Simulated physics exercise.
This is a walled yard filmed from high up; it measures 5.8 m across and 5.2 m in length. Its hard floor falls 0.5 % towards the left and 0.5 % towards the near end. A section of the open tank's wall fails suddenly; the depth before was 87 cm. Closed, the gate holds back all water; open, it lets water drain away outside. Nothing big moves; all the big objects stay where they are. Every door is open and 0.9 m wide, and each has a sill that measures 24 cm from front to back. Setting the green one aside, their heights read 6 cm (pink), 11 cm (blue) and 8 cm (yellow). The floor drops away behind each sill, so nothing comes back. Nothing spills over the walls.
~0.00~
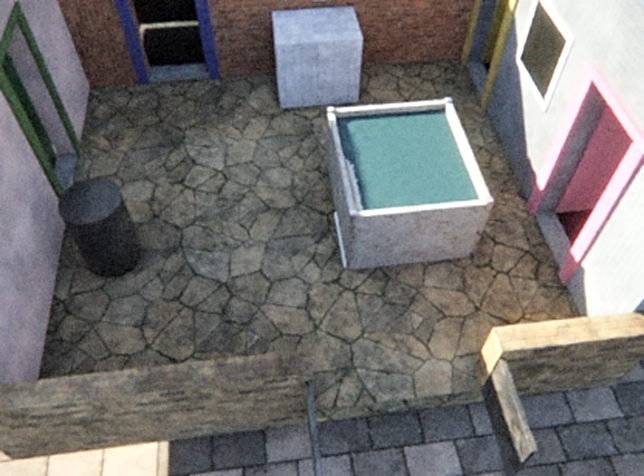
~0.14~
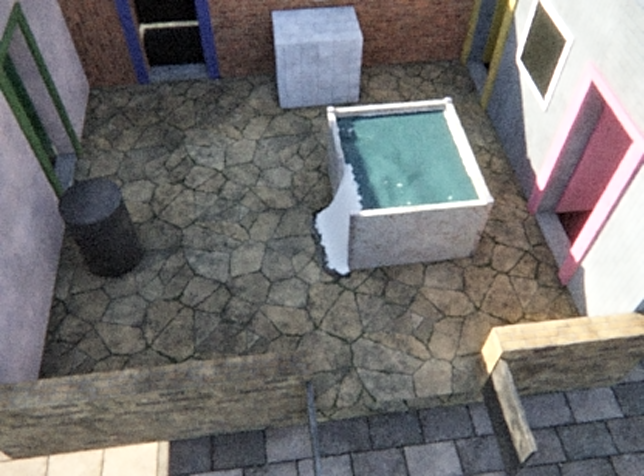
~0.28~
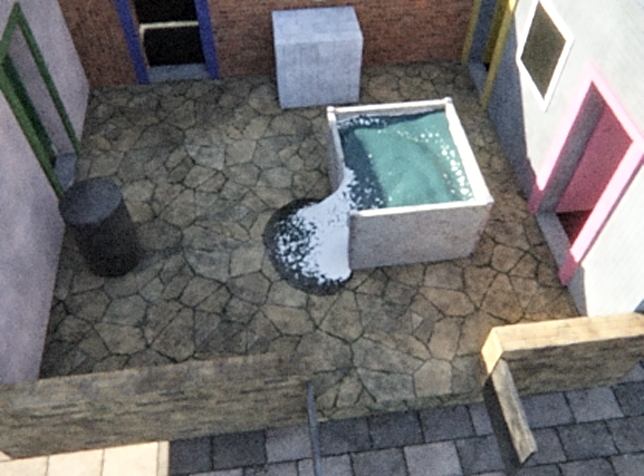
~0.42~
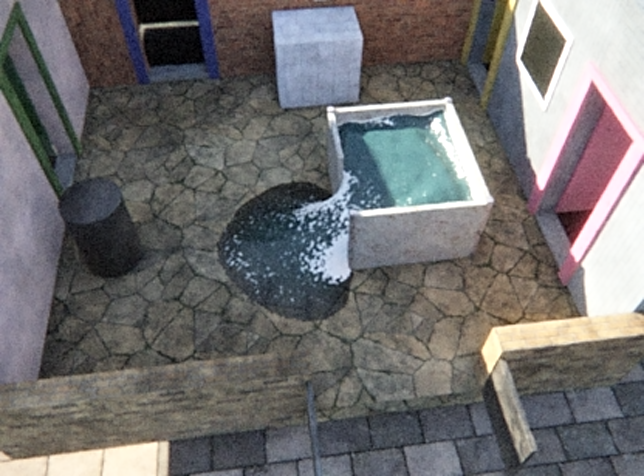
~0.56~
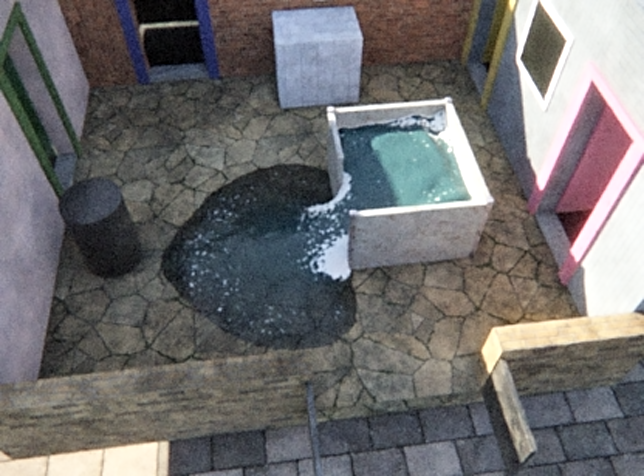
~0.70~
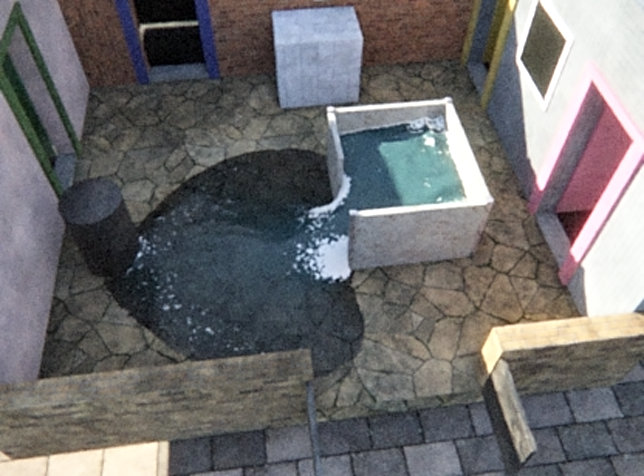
Water pours from the left side of the open tank and spreads across the stone floor.
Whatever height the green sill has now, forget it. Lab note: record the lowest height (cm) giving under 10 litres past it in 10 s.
Lowest height: 21 cm.
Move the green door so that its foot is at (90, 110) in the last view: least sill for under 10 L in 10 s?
You'd want it roughly 18 cm high.
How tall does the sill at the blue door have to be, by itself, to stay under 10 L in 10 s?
Blue: Roughly 12.0 cm.
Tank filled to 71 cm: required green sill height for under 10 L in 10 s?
I'd say close to 16 cm.
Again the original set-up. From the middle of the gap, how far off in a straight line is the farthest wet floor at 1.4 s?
Front distance: Approx. 4.0 m.
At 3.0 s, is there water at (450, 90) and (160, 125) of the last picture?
Taking them in turn, they come out spared and submerged.
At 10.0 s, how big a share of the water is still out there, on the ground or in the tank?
About 86 %.
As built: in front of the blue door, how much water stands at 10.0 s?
About 8.0 cm.
After 1.4 s water covers 40 % of the floor, deepest (52 cm) near (32, 421); 15 cm at the green door, 4 litres in over its 8 cm sill.
After 3.0 s water covers 45 % of the floor, deepest (29 cm) near (56, 283); 17 cm at the green door, 101 litres in over its 8 cm sill.
After 10.0 s water covers 90 % of the floor, deepest (12 cm) near (52, 310); 8 cm at the green door, 129 litres in over its 8 cm sill.
At the green door as built, the water arrived by 1.2 s and peaked near 19 cm at 2.4 s.
Run again over the same 10 s with other heights there, 18 litres in over 19 cm, 1 litre over 25.5 cm. The limit of 10 litres is kept from about 21 cm up.
